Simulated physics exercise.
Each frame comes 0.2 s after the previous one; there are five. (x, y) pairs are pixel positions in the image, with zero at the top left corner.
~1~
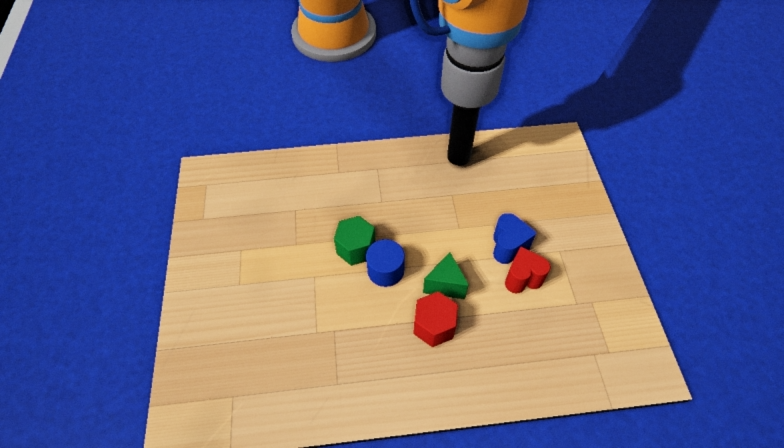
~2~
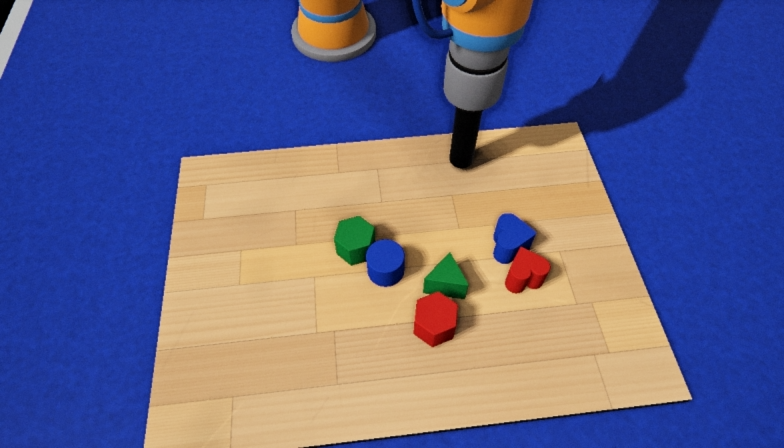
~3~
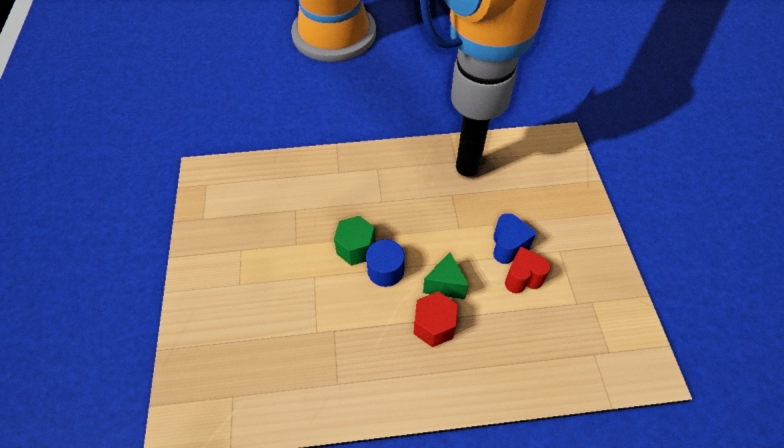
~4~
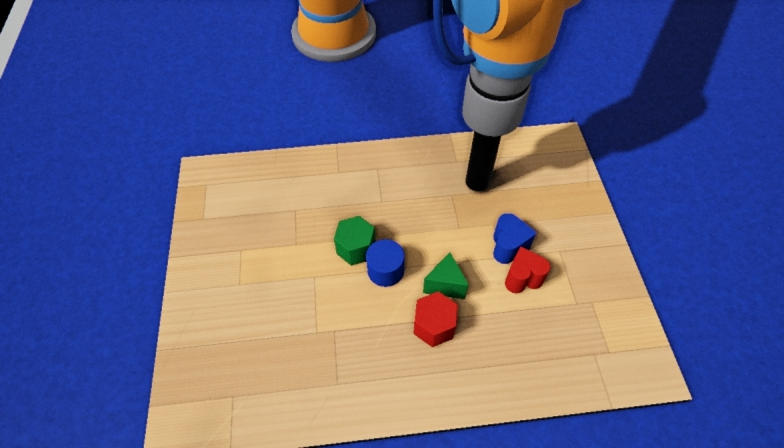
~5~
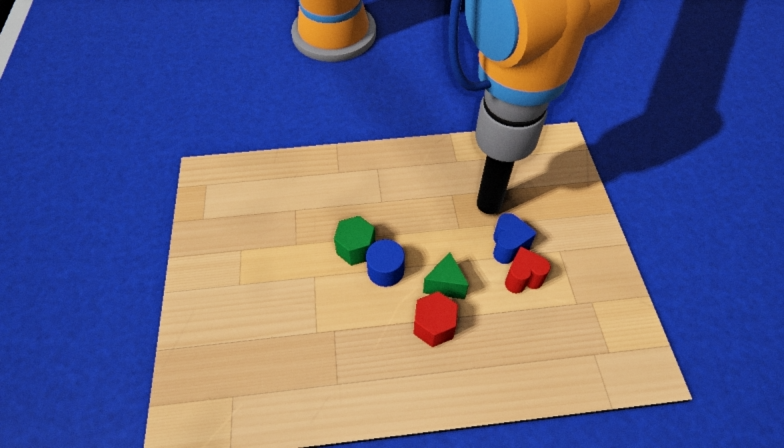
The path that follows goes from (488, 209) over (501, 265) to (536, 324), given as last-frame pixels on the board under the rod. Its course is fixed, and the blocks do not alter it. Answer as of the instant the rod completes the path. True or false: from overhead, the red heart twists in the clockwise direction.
The statement is correct.
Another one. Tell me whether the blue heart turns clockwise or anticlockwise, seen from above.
Looking down, it rotates anti-clockwise.
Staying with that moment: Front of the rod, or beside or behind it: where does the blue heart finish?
Final position: To the side or behind.
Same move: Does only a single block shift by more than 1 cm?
I'd say no.
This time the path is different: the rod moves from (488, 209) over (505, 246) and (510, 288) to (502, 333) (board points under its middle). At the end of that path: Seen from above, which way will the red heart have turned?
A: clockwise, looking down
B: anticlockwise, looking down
I choose A.
What follows on the original path. One third of the way, rod (496, 241); blue heart (529, 250), turned 25° anticlockwise; red heart (543, 283), turned 40° clockwise.
Two thirds of the way, rod (512, 280); blue heart (553, 268), turned 90° anticlockwise; red heart (557, 298), turned 70° clockwise.
At the end, rod (538, 320); green triangular block in place; blue heart (556, 268), turned 95° anticlockwise; red heart (582, 313), turned 25° clockwise.
